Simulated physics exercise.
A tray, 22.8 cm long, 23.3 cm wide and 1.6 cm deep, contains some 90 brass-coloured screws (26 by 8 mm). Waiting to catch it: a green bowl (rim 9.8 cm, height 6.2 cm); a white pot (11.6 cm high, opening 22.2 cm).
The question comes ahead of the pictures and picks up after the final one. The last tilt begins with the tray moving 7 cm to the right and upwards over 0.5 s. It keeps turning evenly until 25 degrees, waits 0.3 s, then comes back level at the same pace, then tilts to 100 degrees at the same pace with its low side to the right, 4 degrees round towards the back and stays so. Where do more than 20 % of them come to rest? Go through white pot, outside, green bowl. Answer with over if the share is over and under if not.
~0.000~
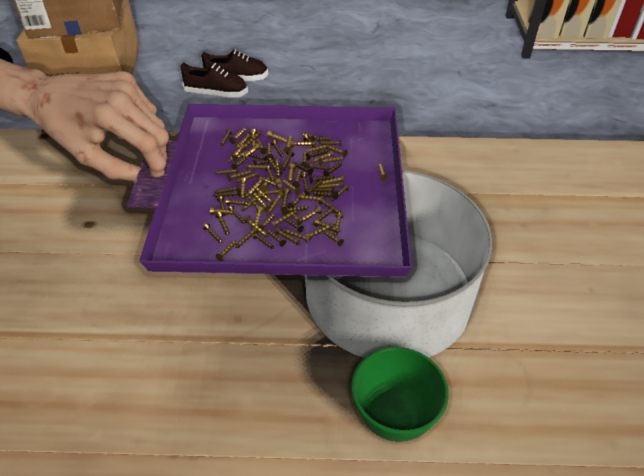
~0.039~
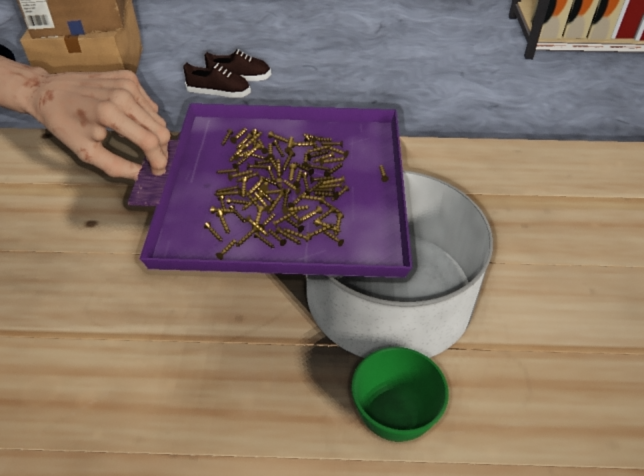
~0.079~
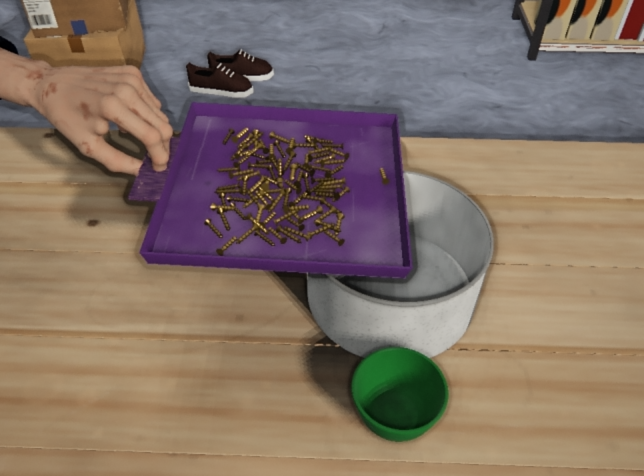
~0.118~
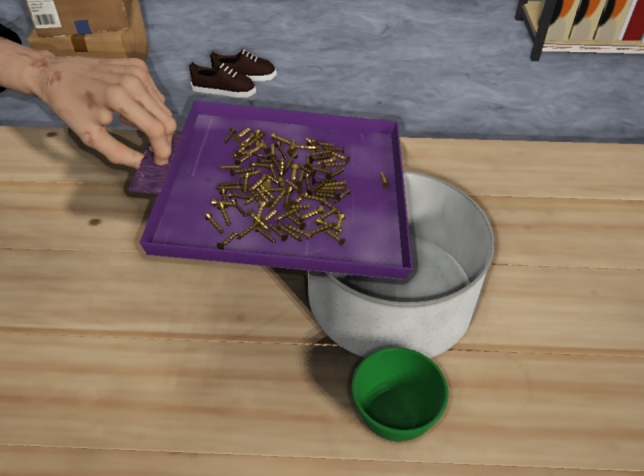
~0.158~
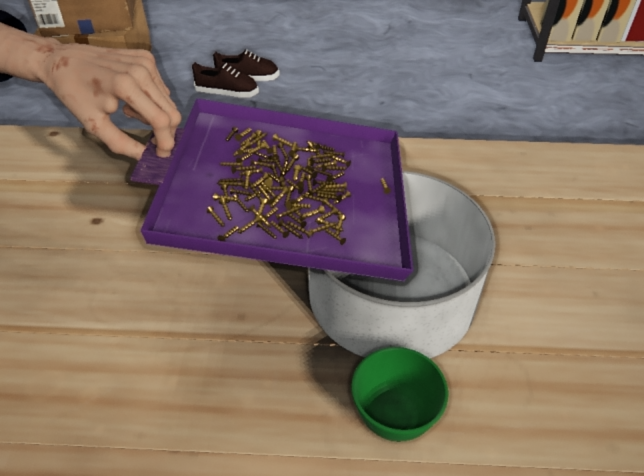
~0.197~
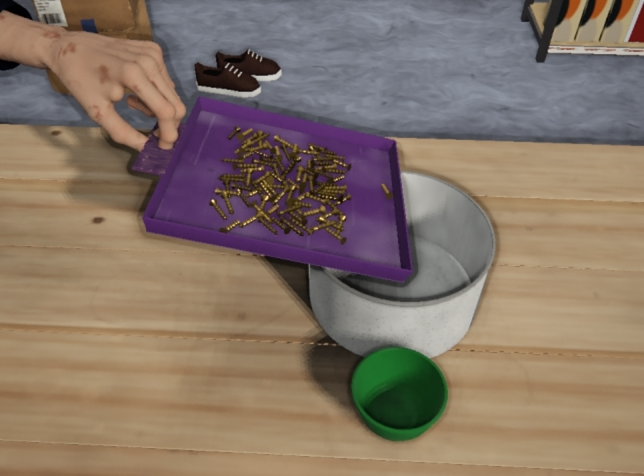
White pot: Over, outside: Under, green bowl: Under.
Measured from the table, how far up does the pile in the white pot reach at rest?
Roughly 2.0 cm.
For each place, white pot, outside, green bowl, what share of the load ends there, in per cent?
White pot 95; outside 5; green bowl 0.
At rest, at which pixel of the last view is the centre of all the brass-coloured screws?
Centre at rest: Approx. (363, 285) px.
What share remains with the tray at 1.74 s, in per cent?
Roughly 90 per cent.
After 0.79 s, tilt 16 degrees; tray 100 %; middle of all pieces on or above the table near (353, 173).
After 1.29 s, tilt 26 degrees; tray 100 %; middle of all pieces on or above the table near (382, 162).
Then, at 1.74 s, tilt 75 degrees; white pot 5 %, tray 90 %; middle of all pieces on or above the table near (373, 202).
Then, at 2.18 s, tilt 100 degrees; white pot 95 %, outside 5 %; middle of all pieces on or above the table near (365, 286).
By 2.9 s all is still; green bowl 0 %, white pot 95 %, outside 5 %, tray 0 %.
